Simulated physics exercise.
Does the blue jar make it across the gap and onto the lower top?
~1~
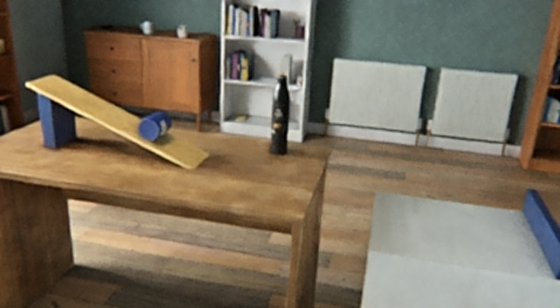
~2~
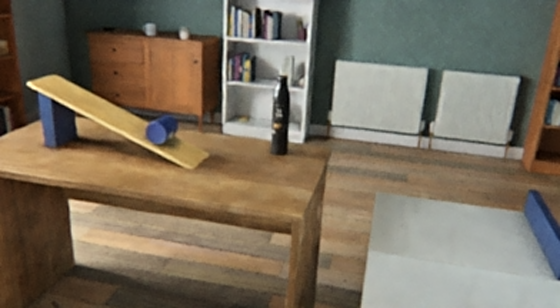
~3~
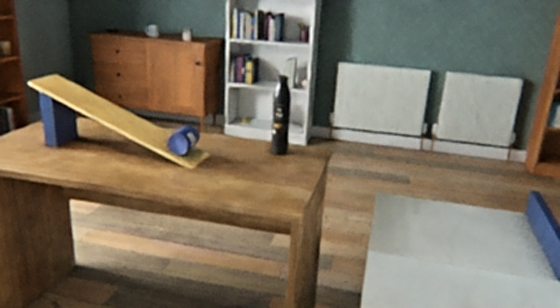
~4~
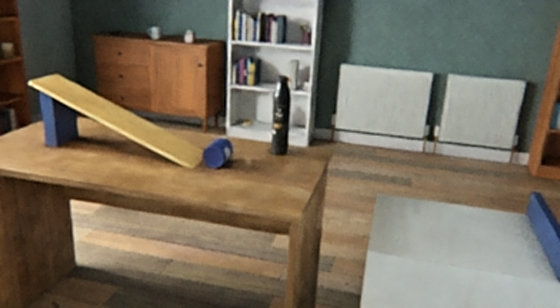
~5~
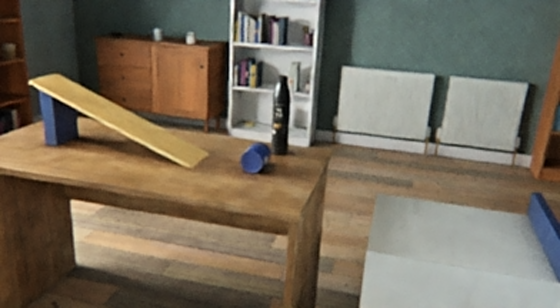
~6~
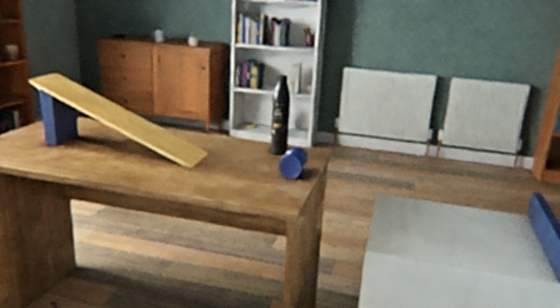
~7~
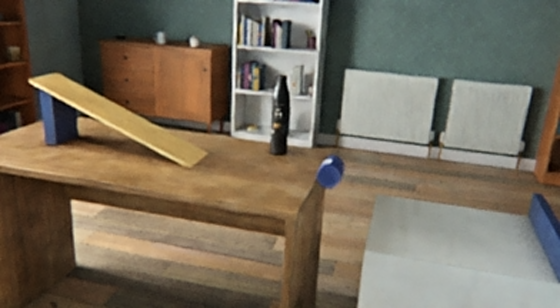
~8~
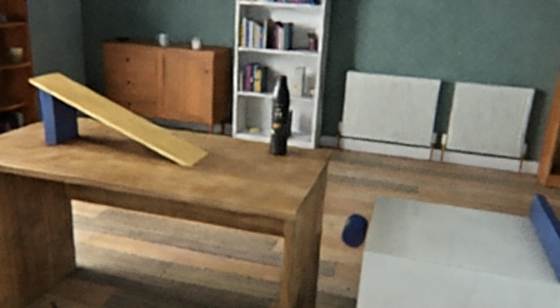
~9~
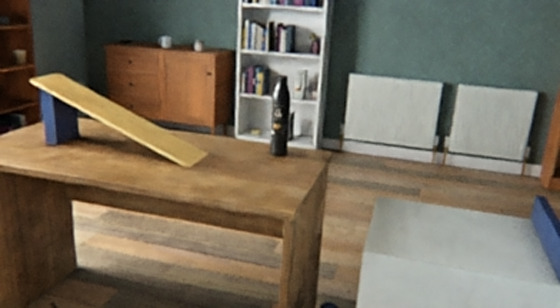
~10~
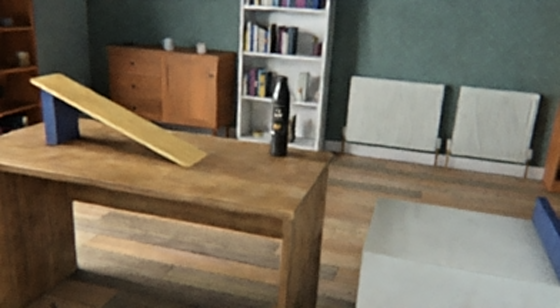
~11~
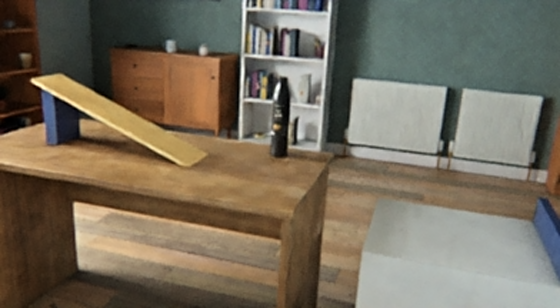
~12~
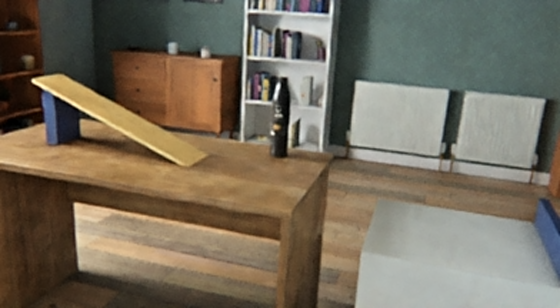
No, it rolls off the edge of the table and falls down into the gap before the lower top.
